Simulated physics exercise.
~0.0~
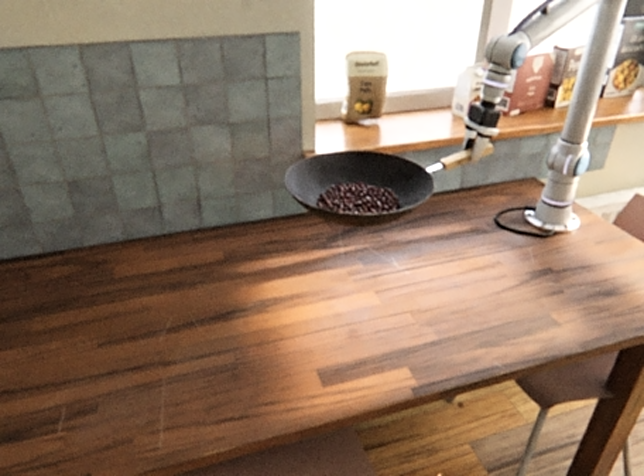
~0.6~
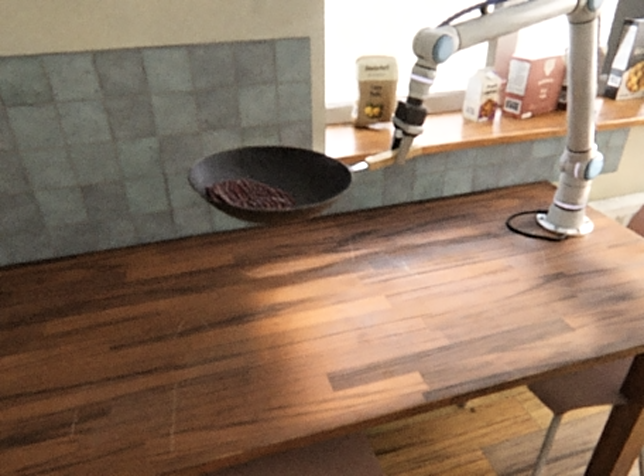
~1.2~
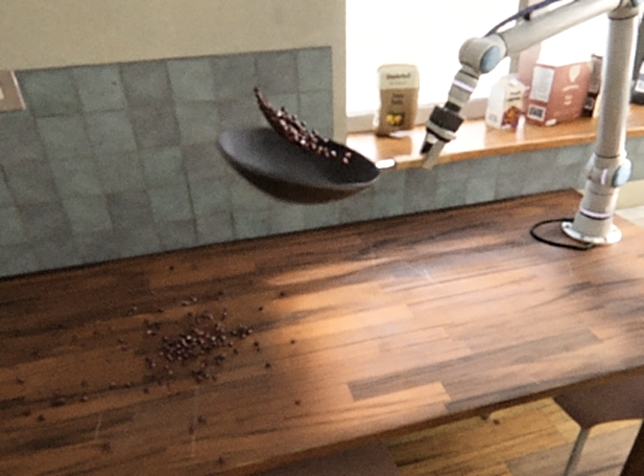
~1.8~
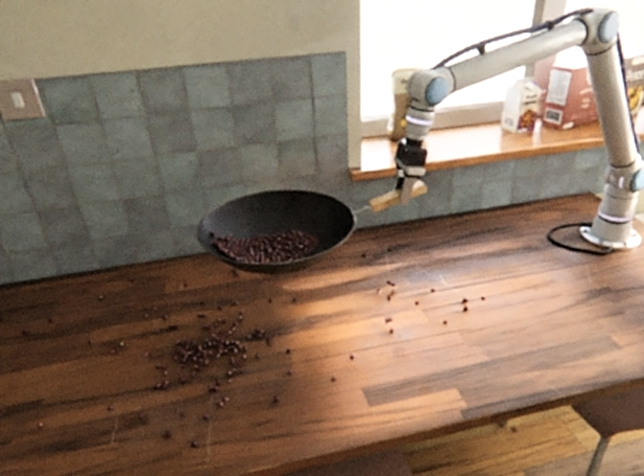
On a wooden table by a window, a robot arm tossing dark beads in a wok, scattering many across the tabletop.
